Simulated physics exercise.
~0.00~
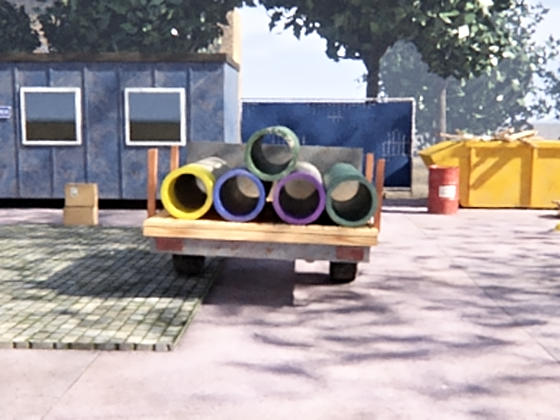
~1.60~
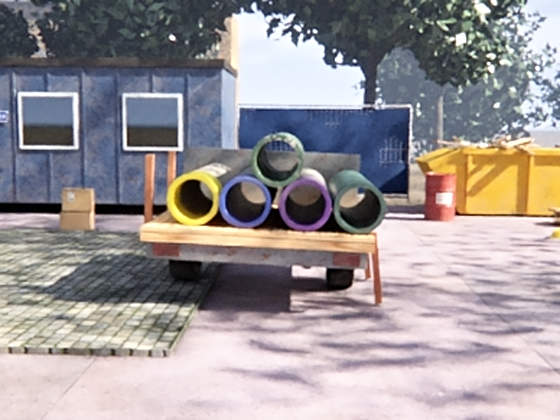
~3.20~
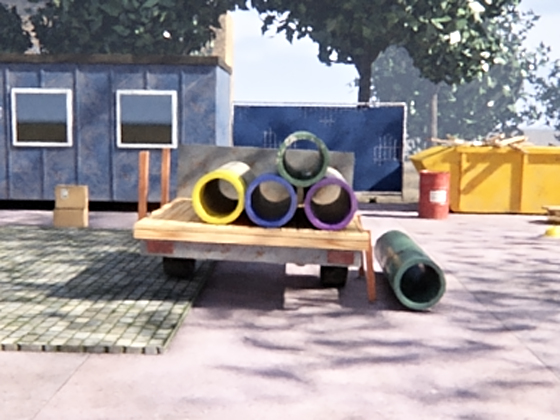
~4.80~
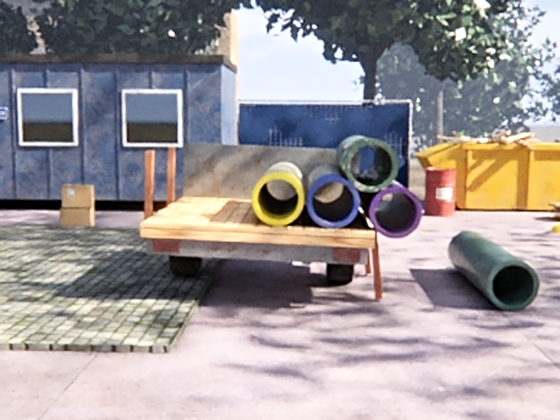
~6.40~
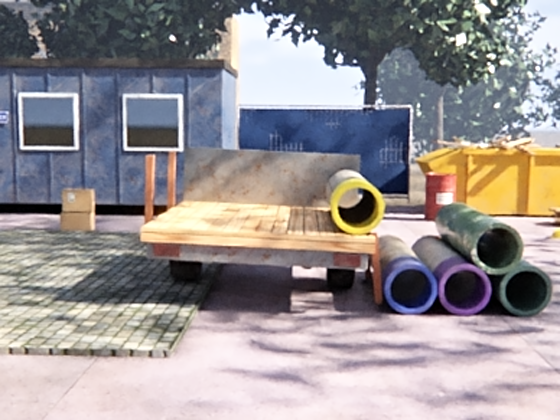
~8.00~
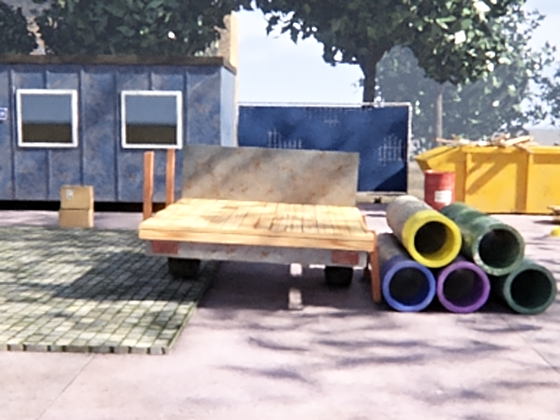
In a yard, large coloured pipes rolling right off a flat trailer as its side posts drop, ending piled on the ground.
